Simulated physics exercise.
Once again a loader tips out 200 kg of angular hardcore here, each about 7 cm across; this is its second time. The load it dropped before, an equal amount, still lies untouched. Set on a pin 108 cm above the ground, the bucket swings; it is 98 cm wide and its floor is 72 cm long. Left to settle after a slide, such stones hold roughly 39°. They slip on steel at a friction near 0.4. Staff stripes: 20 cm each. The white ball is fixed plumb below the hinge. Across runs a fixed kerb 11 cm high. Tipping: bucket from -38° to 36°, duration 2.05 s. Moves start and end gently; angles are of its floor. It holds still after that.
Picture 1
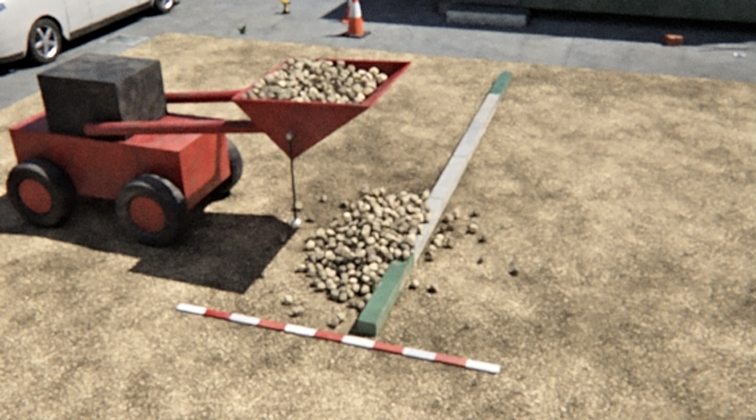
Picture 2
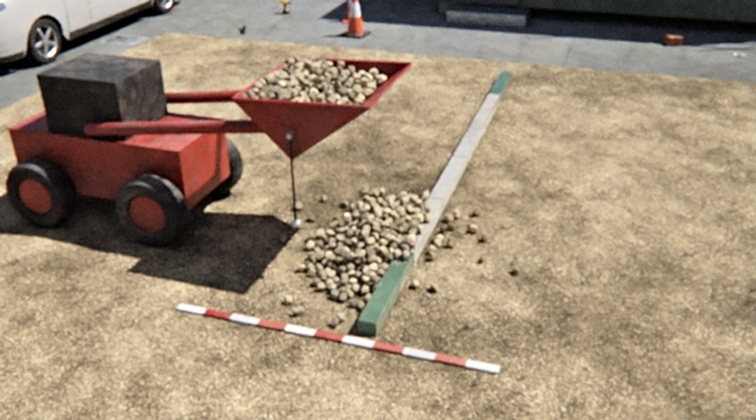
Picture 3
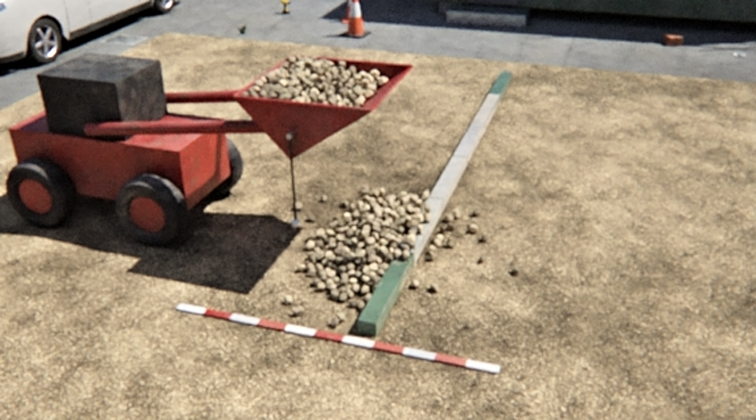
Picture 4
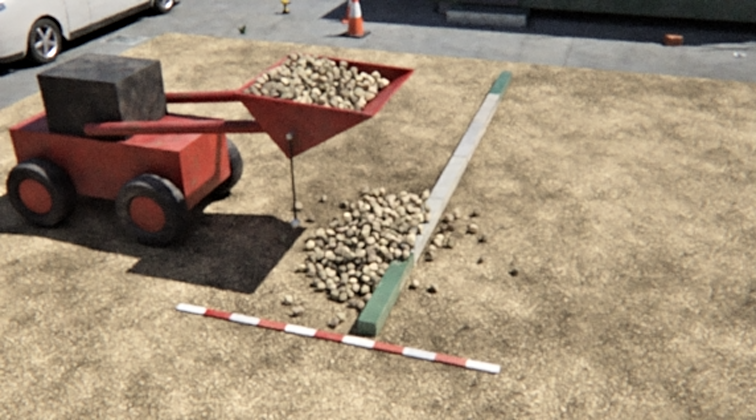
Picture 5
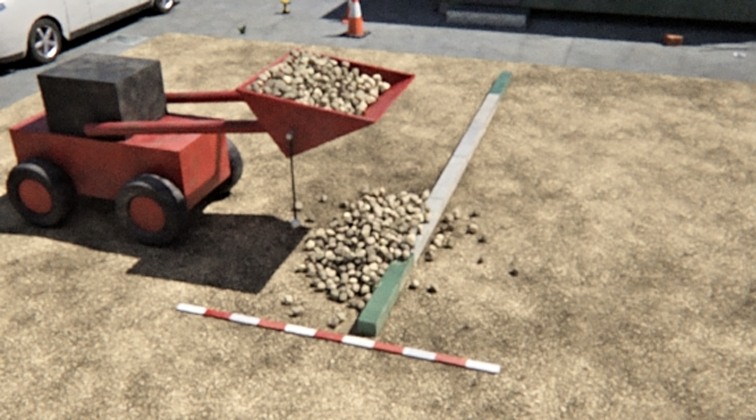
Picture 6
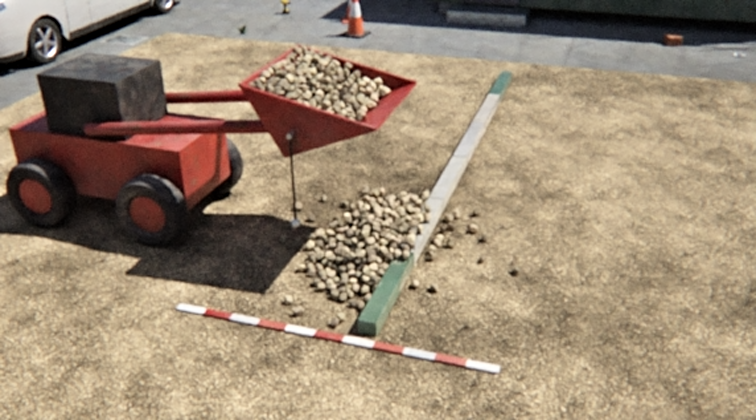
A red loader's raised bucket, heaped with pale stones, slowly tilted a little forward, its front lip dipping to the right, while the vehicle and the stone pile by the kerb stayed still.
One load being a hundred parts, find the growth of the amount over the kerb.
A growth of about 69 parts in a hundred.
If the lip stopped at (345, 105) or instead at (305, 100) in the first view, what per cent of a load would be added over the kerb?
35 % and 0 %.
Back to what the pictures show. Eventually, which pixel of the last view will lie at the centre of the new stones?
Near (435, 244).
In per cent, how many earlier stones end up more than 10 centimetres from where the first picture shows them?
0 %.
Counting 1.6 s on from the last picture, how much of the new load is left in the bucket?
About 35 percent is still in there.
Then, 0.9 s after the last picture the floor is at 25°; in per cent of one load, 100 in the bucket, 97 on this side of the kerb, 3 over the kerb; the foremost stones are at (474, 244).
Then, 1.6 s after the last picture the floor is at 36°; in per cent of one load, 37 in the bucket, 145 on this side of the kerb, 17 over the kerb; the foremost stones are at (478, 241).
Then, 1.9 s after the last picture the floor is at 36°; in per cent of one load, 7 in the bucket, 144 on this side of the kerb, 50 over the kerb; the foremost stones are at (503, 268).
Then, 4.3 s after the last picture the floor is at 36°; in per cent of one load, 0 in the bucket, 128 on this side of the kerb, 72 over the kerb; the foremost stones are at (536, 275). Net gain over the kerb, 69.
